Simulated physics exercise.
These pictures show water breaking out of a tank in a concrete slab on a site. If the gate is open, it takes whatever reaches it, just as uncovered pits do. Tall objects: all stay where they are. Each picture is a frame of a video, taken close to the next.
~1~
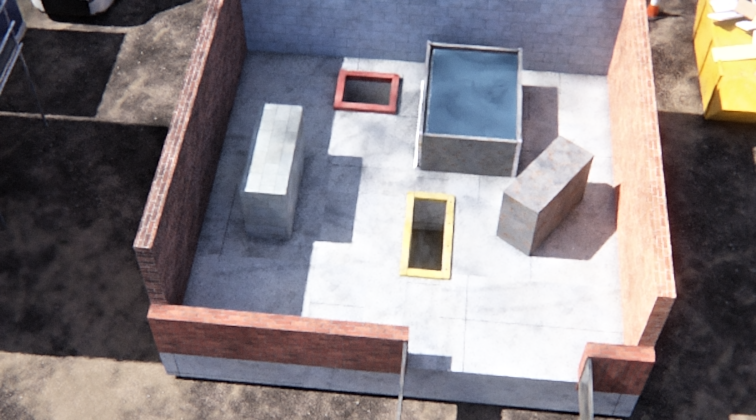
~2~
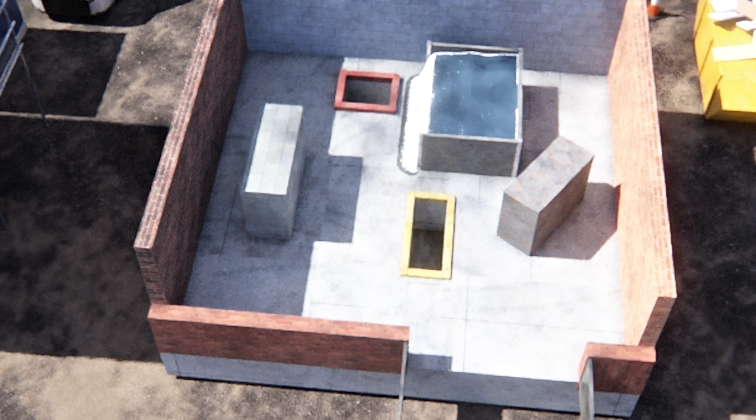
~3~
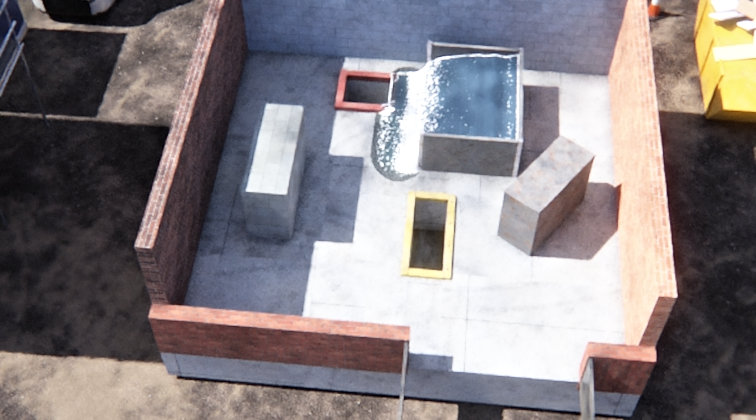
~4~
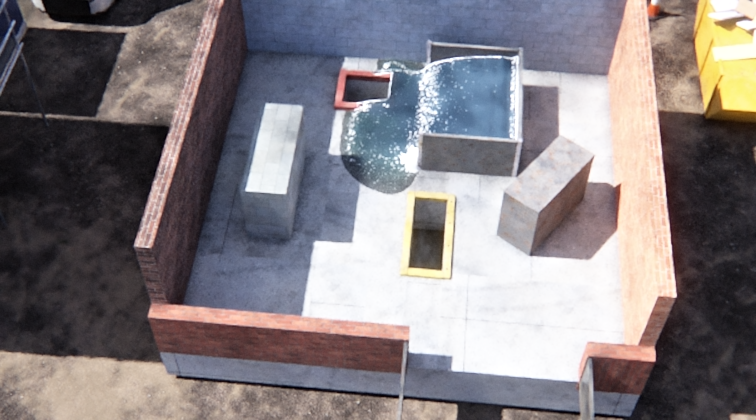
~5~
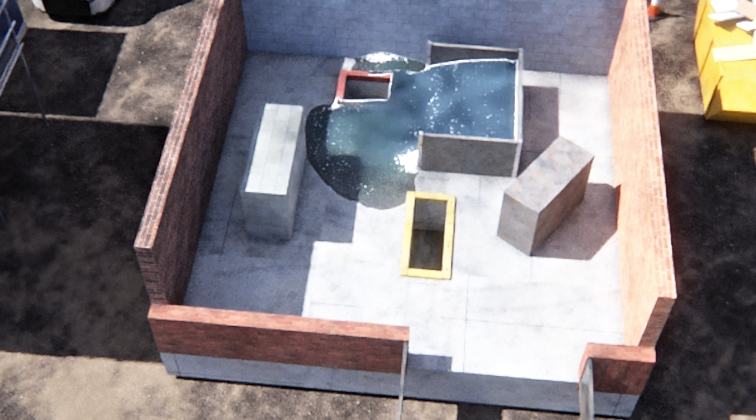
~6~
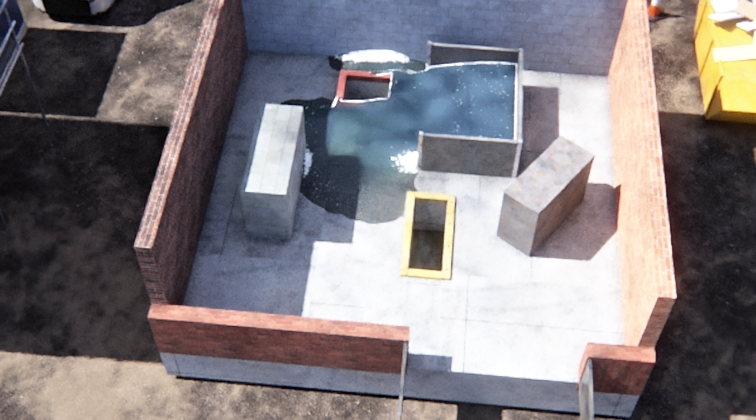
In this clip, water bursts from the left side of an open tank in a walled concrete yard, then spreads across the slab around a red-framed pit and reaches a tall pale block on the left.
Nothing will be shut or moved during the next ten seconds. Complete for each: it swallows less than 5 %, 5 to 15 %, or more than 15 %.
Completed: The gate swallows 5 to 15 %; the yellow pit swallows less than 5 %; the red pit swallows more than 15 %.
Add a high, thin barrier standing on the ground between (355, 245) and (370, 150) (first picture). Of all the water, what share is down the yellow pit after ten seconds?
Per cent: Yellow 4.
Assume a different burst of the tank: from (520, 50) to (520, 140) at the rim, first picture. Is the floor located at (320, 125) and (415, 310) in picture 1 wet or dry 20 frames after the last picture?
Result, in sequence: Untouched by the flood; untouched by the flood.
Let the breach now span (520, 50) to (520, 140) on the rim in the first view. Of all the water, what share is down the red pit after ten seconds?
For red, roughly 0 in a hundred.
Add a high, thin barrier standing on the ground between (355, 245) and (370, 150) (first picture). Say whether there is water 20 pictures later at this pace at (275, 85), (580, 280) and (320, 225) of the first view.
Going spot by spot: Drenched, then high and dry, then drenched.
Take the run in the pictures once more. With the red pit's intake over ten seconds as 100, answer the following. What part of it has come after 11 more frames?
About 80 per cent.
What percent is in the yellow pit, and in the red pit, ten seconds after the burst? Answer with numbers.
Around 2 per cent, then around 20 per cent.
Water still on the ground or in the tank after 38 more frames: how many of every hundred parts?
Some 78 per cent has not gone.
A moment on, water covers 30 % of the floor; the gate 0 %, the yellow pit 0 %, the red pit 12 %.
Next, water covers 45 % of the floor; the gate 0 %, the yellow pit 0 %, the red pit 16 %.
Then, water covers 60 % of the floor; the gate 0 %, the yellow pit 0 %, the red pit 19 %.
Later, water covers 80 % of the floor; the gate 2 %, the yellow pit 0 %, the red pit 20 %.
In the end, water covers 90 % of the floor; the gate 8 %, the yellow pit 1 %, the red pit 20 %.
